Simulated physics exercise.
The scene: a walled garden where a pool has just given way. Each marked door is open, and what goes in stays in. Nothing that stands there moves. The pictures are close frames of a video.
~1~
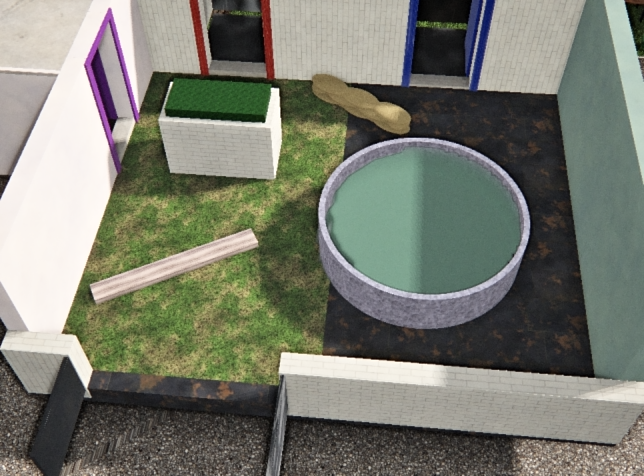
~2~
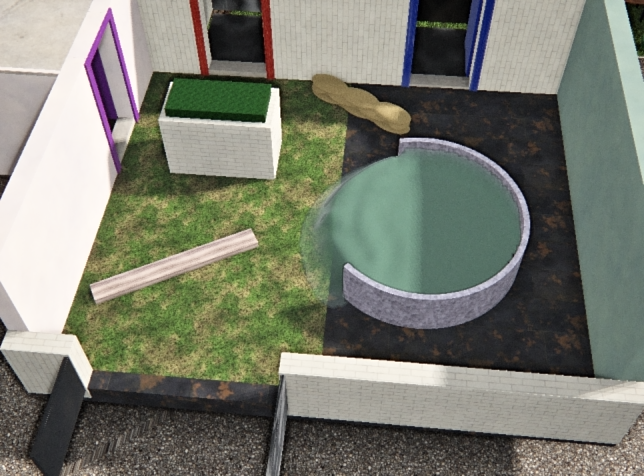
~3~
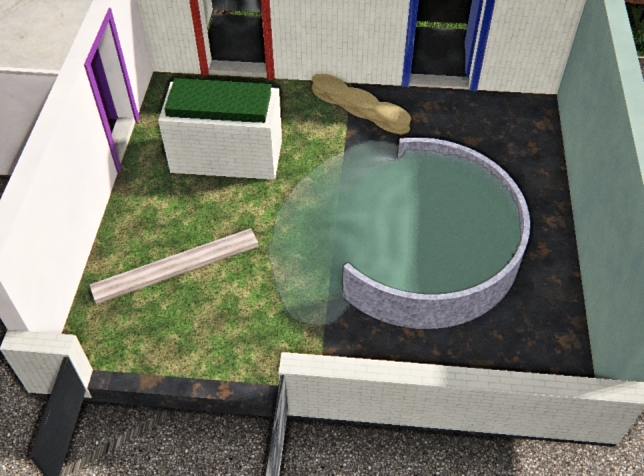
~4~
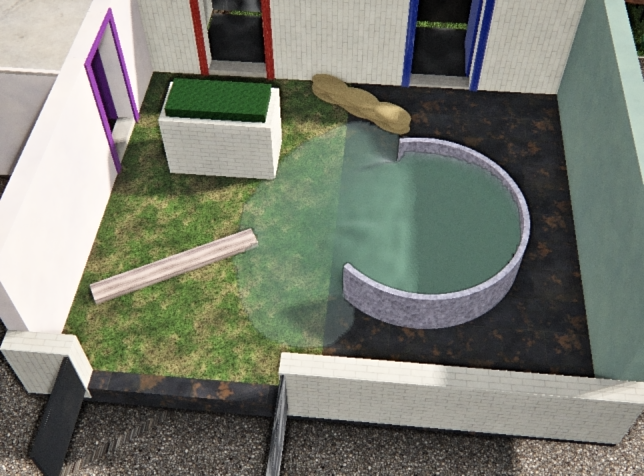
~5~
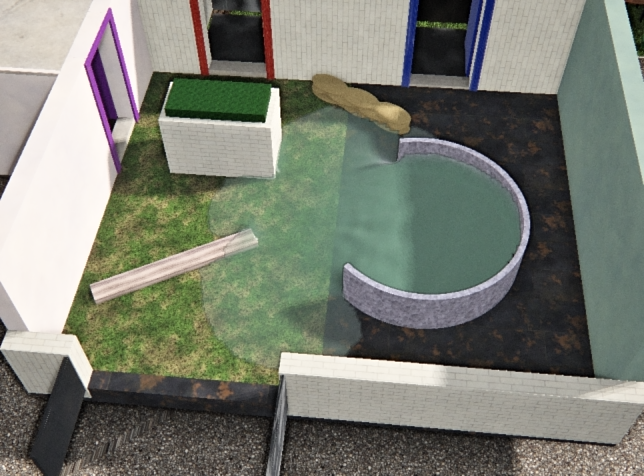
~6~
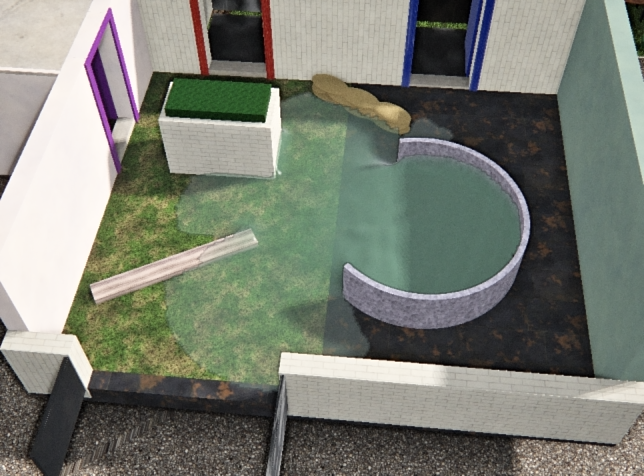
The round pool's wall opens on its left side and water spreads across the grass.
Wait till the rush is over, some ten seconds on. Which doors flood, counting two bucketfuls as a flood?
One by one: The red door takes more than that; the purple door takes more than that; the blue door stays under that.
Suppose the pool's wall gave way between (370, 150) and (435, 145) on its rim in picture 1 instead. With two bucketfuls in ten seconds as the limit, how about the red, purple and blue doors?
In short: Red takes more, purple lets more in, blue lets more in.
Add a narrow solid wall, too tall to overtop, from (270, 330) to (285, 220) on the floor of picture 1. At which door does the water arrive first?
I say the one in red.
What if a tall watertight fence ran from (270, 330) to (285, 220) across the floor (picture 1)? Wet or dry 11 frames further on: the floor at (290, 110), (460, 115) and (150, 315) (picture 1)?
In that order: Flooded, dry, not flooded.
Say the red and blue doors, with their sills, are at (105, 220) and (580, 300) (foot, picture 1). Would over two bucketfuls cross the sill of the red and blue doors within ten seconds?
In short: Red door goes over, blue door stays under.
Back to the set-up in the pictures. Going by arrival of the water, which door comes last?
That is the blue door.
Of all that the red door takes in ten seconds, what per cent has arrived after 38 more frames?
Close to 90 %.
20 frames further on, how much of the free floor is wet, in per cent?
Some 65 per cent.
A moment on, water covers 45 % of the floor; the red door wet at the sill, nothing in, the purple door not reached, the blue door not reached.
Next, water covers 55 % of the floor; the red door under two buckets in, the purple door wet at the sill, nothing in, the blue door not reached.
Then, water covers 65 % of the floor; the red door over two buckets in, the purple door under two buckets in, the blue door wet at the sill, nothing in.
Later, water covers 80 % of the floor; the red door over two buckets in, the purple door over two buckets in, the blue door wet at the sill, nothing in.
In the end, water covers 95 % of the floor; the red door over two buckets in, the purple door over two buckets in, the blue door wet at the sill, nothing in.
